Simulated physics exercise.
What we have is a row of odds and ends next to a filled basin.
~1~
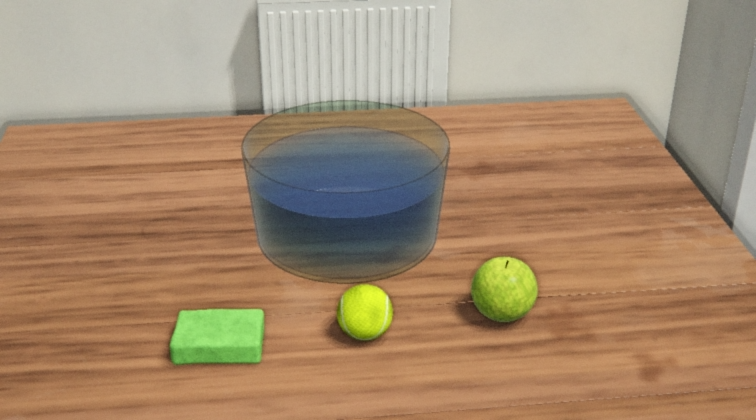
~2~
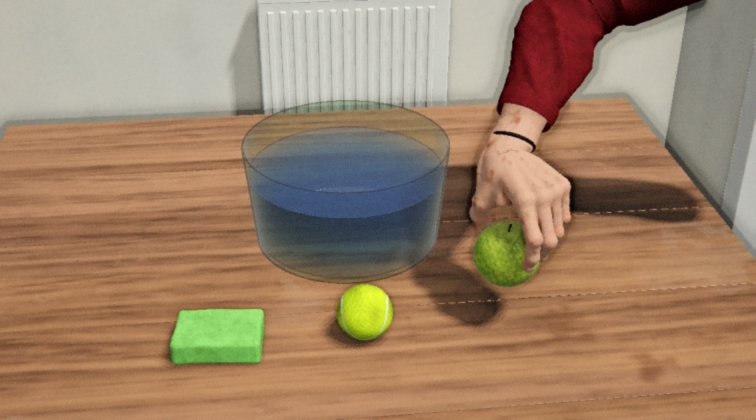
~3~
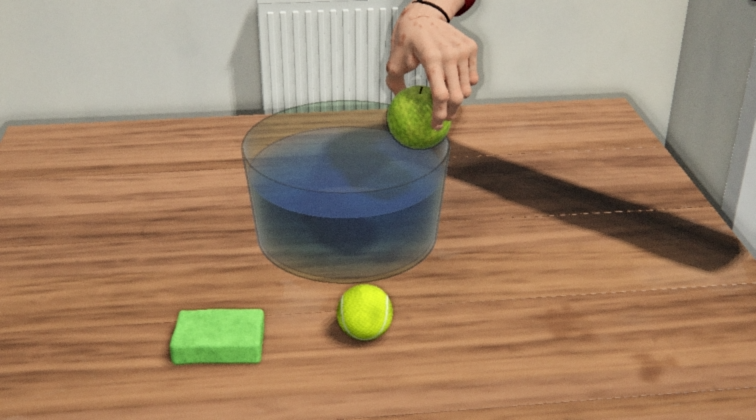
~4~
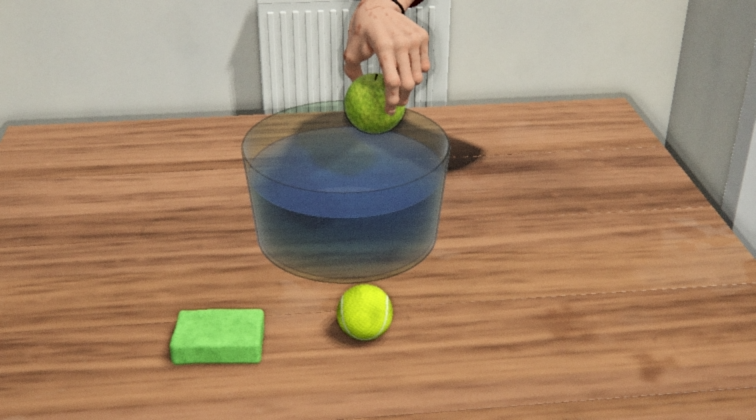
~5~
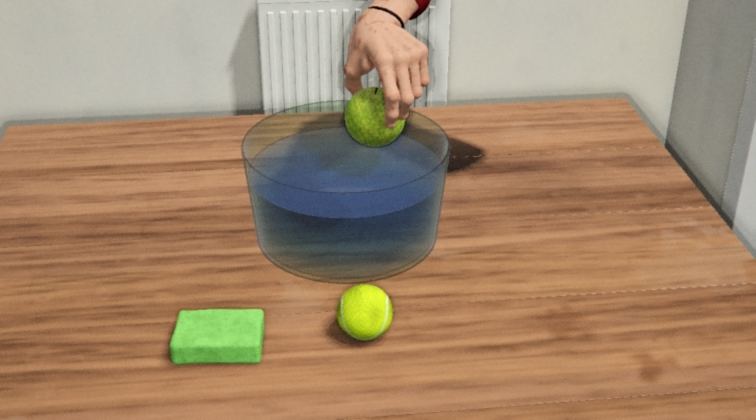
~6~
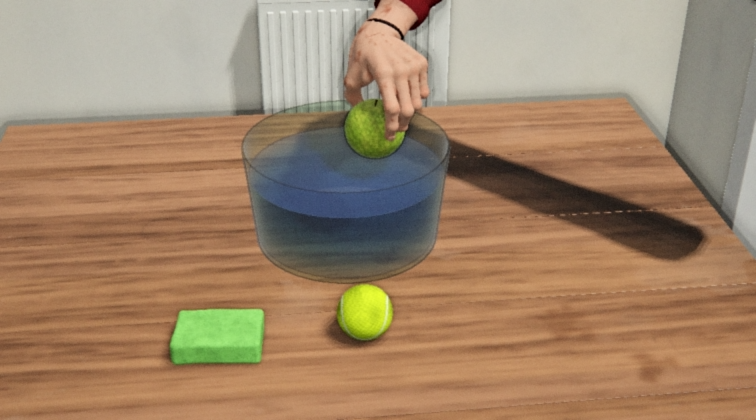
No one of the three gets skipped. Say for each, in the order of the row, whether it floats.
Obs. - left is buoyant; middle is buoyant; right is buoyant.
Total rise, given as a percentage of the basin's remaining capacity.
My figure is 14 per cent.
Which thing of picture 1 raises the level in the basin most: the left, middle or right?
It's the rightmost item.
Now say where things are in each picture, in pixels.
The row from the left; sponge (219, 336); tennis ball (365, 313); apple (504, 289), in the first picture.
A hand picks up the apple; apple (507, 253); tennis ball (365, 313), in the second picture.
It is carried over; apple (419, 117); sponge (219, 336), in the third picture.
It is above the basin; apple (375, 103); tennis ball (365, 313), in the fourth picture.
It comes down; apple (375, 116); sponge (219, 336), in the fifth picture.
It is just over the surface; sponge (219, 336); tennis ball (365, 313); apple (375, 128), in the sixth picture.
A moment on, the apple stays afloat.
Further on, the tennis ball stays afloat.
When it is over, the sponge stays afloat; afloat, sponge, tennis ball and apple.
